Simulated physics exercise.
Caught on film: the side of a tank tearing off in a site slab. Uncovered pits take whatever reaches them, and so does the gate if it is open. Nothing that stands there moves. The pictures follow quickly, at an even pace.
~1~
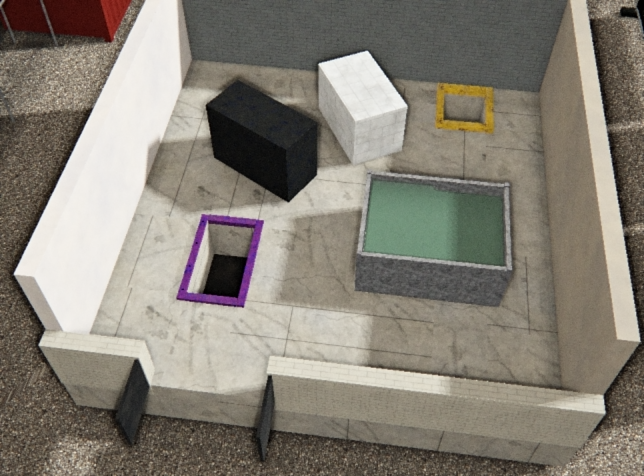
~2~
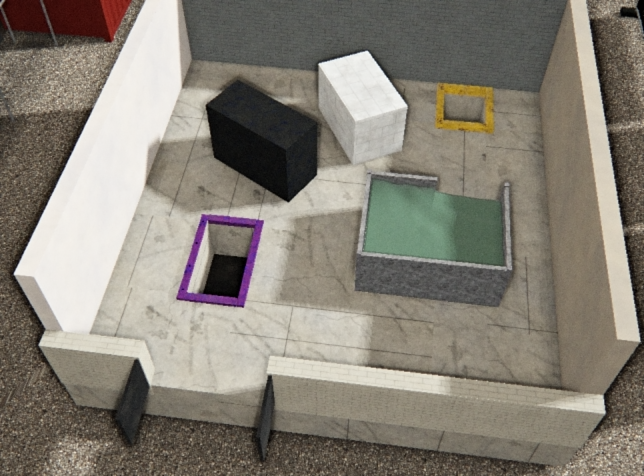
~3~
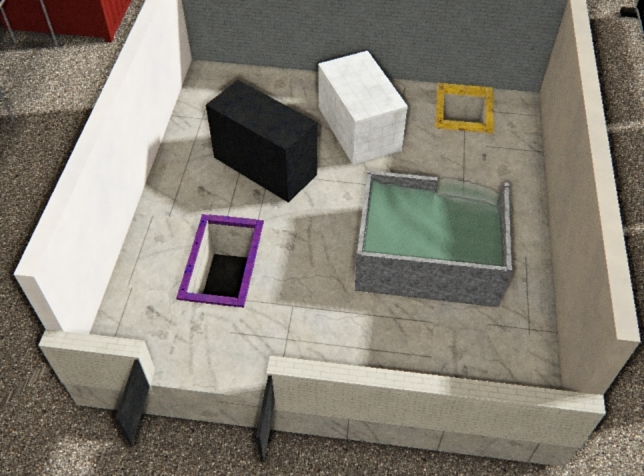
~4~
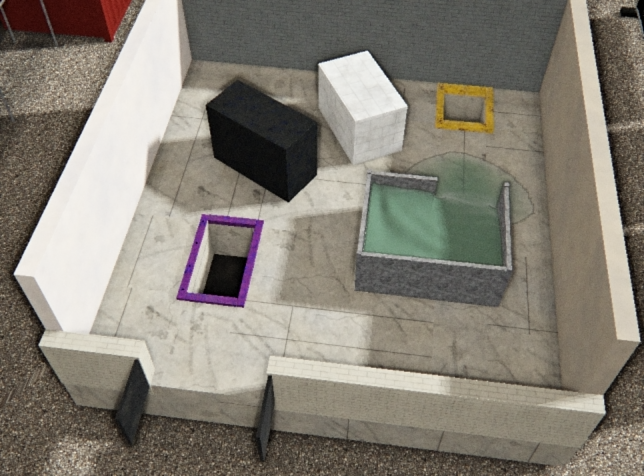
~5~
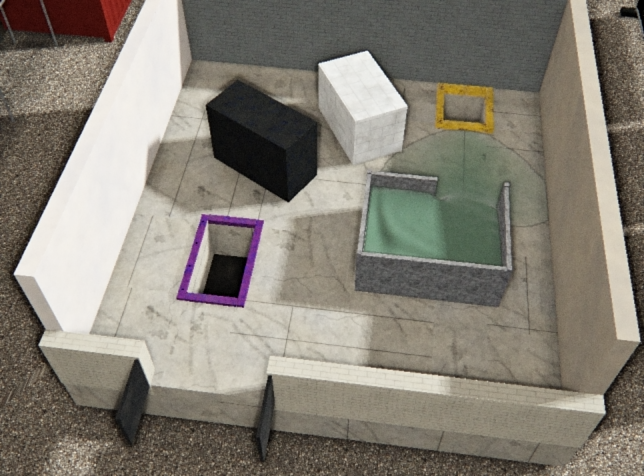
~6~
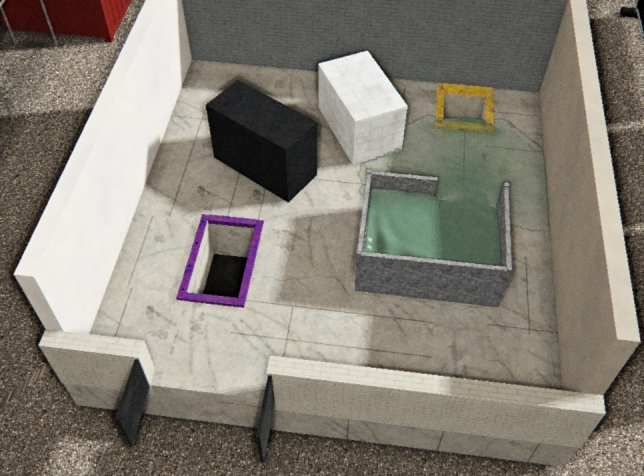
In a walled concrete yard with black and white blocks, part of a grey tank's far side broke away, and green water poured through the gap and spread across the floor toward the back.
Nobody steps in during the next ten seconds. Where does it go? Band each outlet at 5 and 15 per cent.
The gate takes under 5 %; the purple pit takes under 5 %; the yellow pit takes over 15 %.
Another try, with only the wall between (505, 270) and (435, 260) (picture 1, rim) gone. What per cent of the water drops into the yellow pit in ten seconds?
In per cent: Yellow 2.
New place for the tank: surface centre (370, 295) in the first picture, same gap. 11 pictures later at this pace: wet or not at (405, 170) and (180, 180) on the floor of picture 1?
One after the other: Flooded, clear.
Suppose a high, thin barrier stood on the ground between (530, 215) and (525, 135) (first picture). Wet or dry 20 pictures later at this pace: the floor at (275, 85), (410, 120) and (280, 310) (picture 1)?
In that order: Flooded, flooded, dry.
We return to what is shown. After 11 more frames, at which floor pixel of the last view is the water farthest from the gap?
At about (268, 68).
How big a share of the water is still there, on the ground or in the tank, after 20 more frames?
I make it 80 per cent.
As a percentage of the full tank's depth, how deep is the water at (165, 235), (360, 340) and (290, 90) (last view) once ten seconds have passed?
In turn 4, 6 and 2 in a hundred.
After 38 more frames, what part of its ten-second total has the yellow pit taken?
Roughly 100 per cent.
A moment on, water covers 20 % of the floor; the gate 0 %, the purple pit 0 %, the yellow pit 5 %.
Next, water covers 30 % of the floor; the gate 0 %, the purple pit 0 %, the yellow pit 11 %.
Then, water covers 40 % of the floor; the gate 0 %, the purple pit 0 %, the yellow pit 20 %.
Later, water covers 55 % of the floor; the gate 0 %, the purple pit 0 %, the yellow pit 26 %.
In the end, water covers 90 % of the floor; the gate 1 %, the purple pit 0 %, the yellow pit 27 %.
